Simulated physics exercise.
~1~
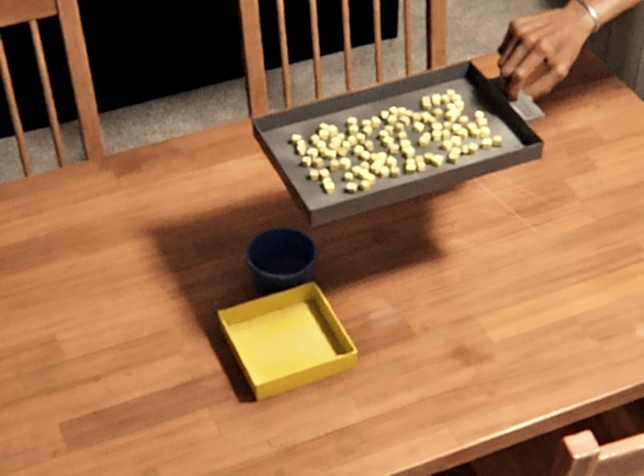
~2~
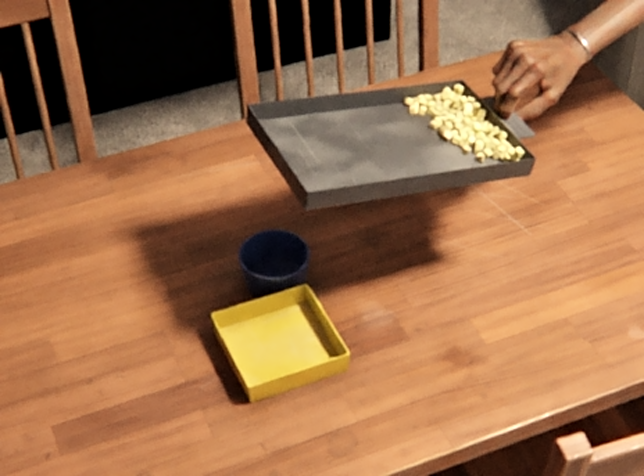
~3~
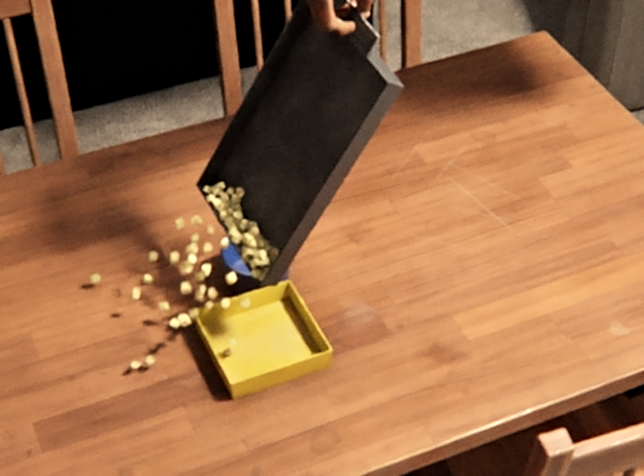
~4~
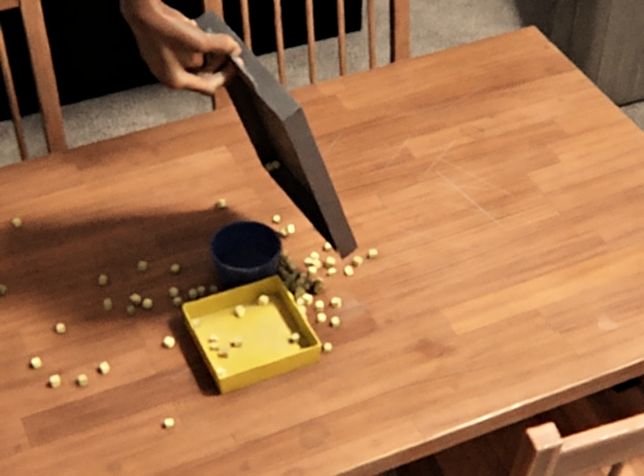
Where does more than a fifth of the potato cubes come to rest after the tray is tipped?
Only the area outside the containers receives more than a fifth of the cubes, as most scatter over the table. Neither the blue dish nor the yellow tin gets that many.
